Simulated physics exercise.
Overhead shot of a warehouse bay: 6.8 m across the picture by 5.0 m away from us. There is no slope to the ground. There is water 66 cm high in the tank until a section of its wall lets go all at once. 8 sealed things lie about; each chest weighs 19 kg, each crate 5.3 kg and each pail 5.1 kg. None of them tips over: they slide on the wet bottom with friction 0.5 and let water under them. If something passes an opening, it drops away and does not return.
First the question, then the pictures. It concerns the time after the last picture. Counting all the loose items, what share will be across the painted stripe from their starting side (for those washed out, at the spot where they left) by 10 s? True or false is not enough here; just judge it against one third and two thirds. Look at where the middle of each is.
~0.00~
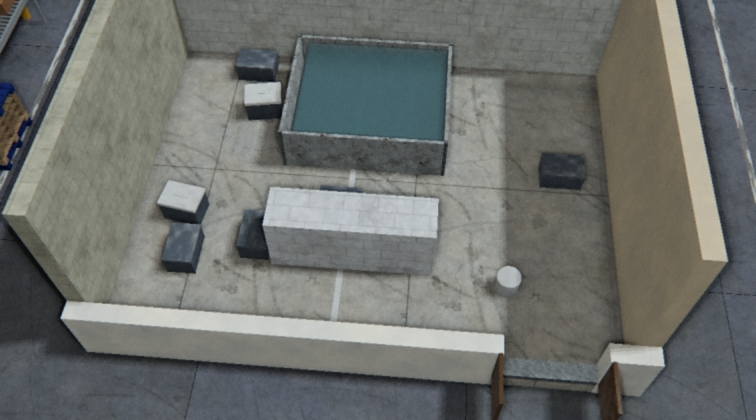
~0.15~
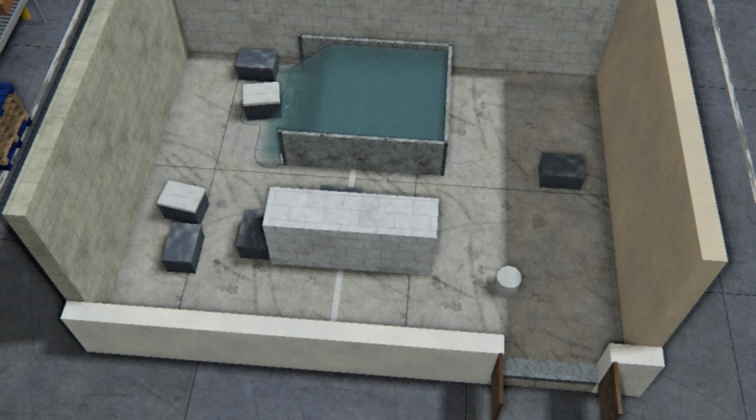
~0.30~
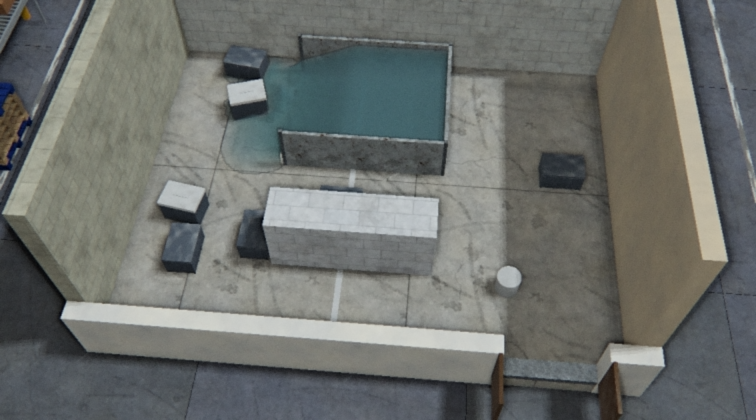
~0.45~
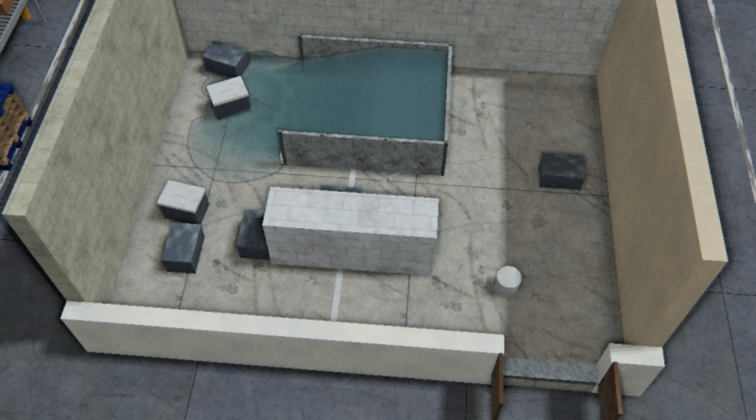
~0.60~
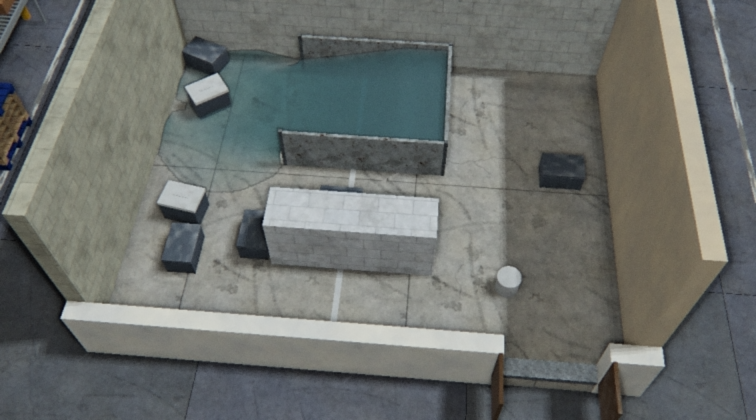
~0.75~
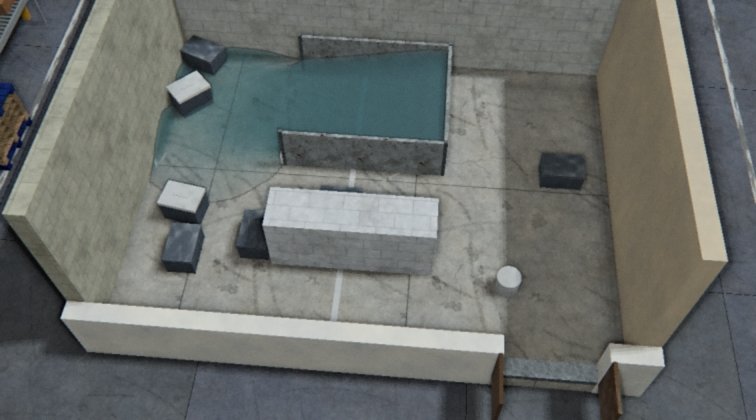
It lies between the two marks.
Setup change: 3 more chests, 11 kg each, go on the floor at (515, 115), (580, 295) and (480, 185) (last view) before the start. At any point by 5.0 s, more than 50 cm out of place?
First stays within it, then stays within it, then stays within it.
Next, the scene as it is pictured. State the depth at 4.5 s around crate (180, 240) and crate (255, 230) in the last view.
Around 5 cm and 18 cm.
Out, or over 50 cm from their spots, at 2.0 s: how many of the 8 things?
2.
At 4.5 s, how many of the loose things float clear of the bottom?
The number is 4.
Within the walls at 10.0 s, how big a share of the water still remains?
Around 94 per cent of the water is still in there.
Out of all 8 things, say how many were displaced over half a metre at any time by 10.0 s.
That comes to 8.
After 2.0 s 0 of 8 are over the mark; 2 afloat.
After 4.5 s 3 of 8 are over the mark; 4 afloat.
After 7.0 s 4 of 8 are over the mark; 8 afloat.
After 10.0 s 4 of 8 are over the mark; 7 afloat.
